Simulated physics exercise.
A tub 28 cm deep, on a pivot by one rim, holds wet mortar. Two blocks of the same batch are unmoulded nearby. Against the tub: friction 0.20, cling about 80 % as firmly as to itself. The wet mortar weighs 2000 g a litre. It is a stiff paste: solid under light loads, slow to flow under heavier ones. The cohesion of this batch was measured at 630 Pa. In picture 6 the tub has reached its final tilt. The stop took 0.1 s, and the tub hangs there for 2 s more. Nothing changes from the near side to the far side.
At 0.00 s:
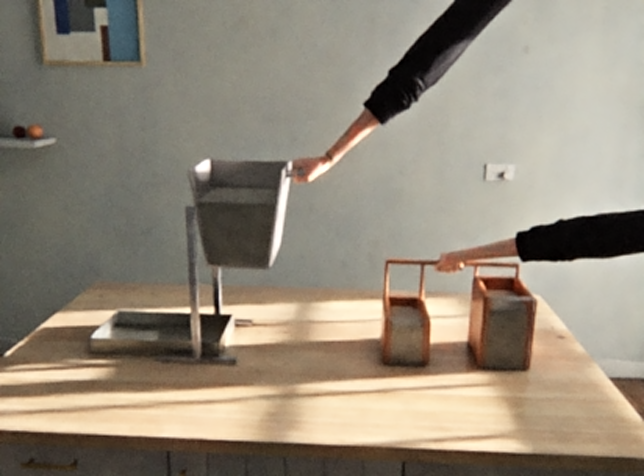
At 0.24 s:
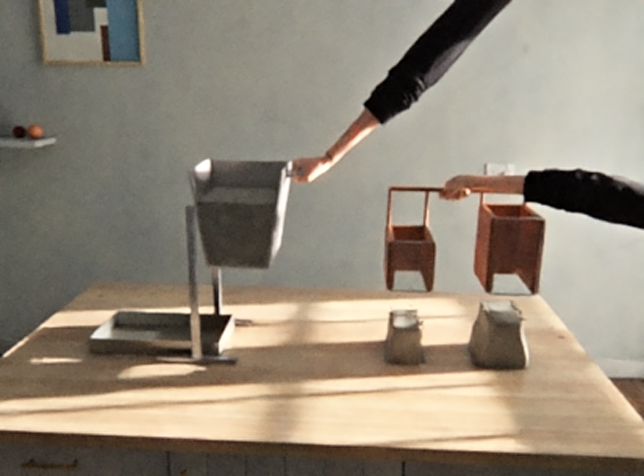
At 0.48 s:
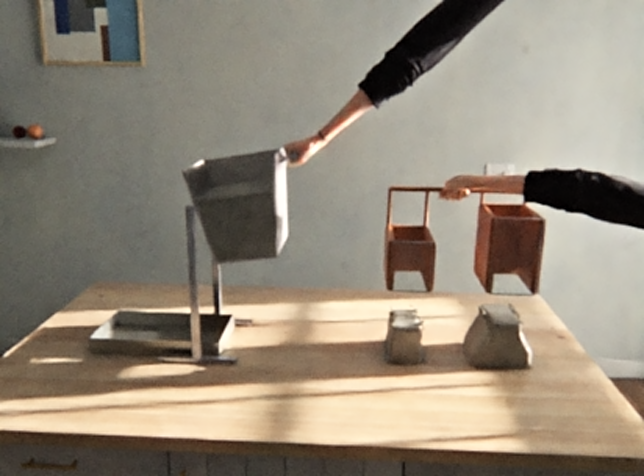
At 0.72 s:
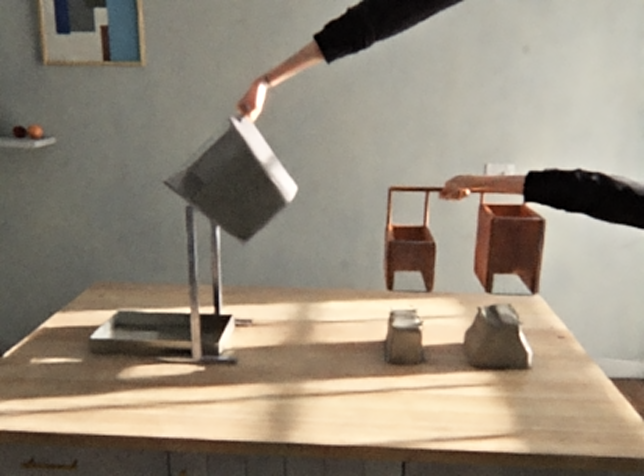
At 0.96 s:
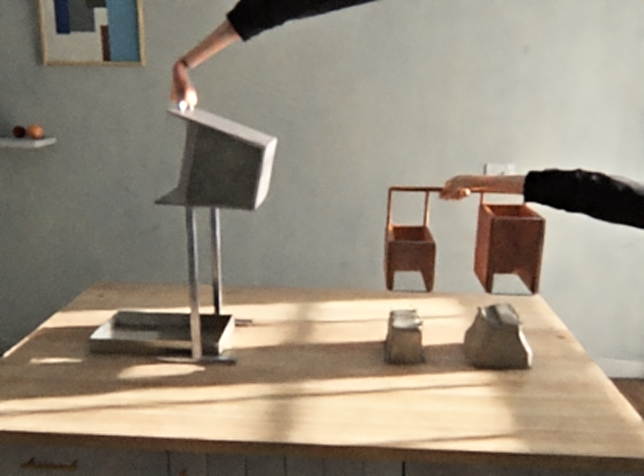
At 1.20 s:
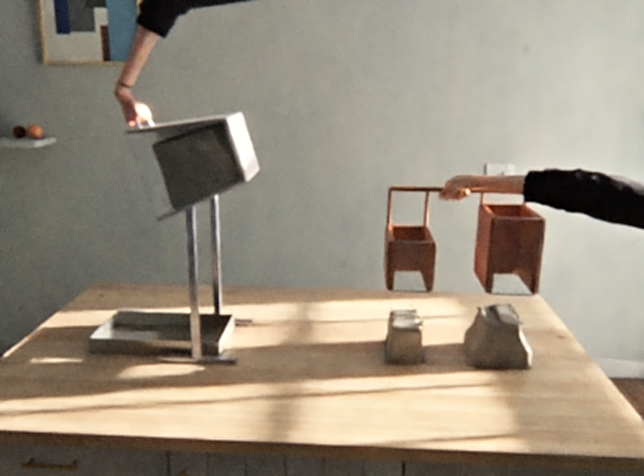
Hands lifting copper-coloured moulds off two grey blocks, the larger sagging, then tilting a grey tub leftward above a shallow tray.
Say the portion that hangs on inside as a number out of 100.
The portion that hangs on inside is near 5 %.
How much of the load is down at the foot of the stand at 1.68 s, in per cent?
Some 40 per cent.
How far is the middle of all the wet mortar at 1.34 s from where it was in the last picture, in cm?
About 8 cm.
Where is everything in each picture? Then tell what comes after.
Handle-side rim at (280, 173), tilt 0 degrees; crest of the wet mortar at (207, 201); block heights 12 cm, 19 cm (left to right), in the first frame.
Handle-side rim at (280, 173), tilt 0 degrees; crest of the wet mortar at (207, 201); block heights 12 cm, 16 cm (left to right), in the second frame.
Handle-side rim at (272, 158), tilt 10 degrees; crest of the wet mortar at (266, 192); block heights 12 cm, 14 cm (left to right), in the third frame.
Handle-side rim at (227, 120), tilt 43 degrees; crest of the wet mortar at (243, 152); block heights 12 cm, 14 cm (left to right), in the fourth frame.
Handle-side rim at (167, 114), tilt 79 degrees; crest of the wet mortar at (204, 129); block heights 12 cm, 14 cm (left to right), in the fifth frame.
Handle-side rim at (126, 135), tilt 107 degrees; crest of the wet mortar at (212, 128); block heights 12 cm, 14 cm (left to right), in the sixth frame.
After 1.34 s, the tub is at 107 degrees and holds 83 %.
After 1.51 s, the tub is at 107 degrees and holds 39 %.
After 1.68 s, the tub is at 107 degrees and holds 22 %.
After 1.85 s, the tub is at 107 degrees and holds 7 %.
After 3.20 s, the tub is at 107 degrees and holds 5 %.
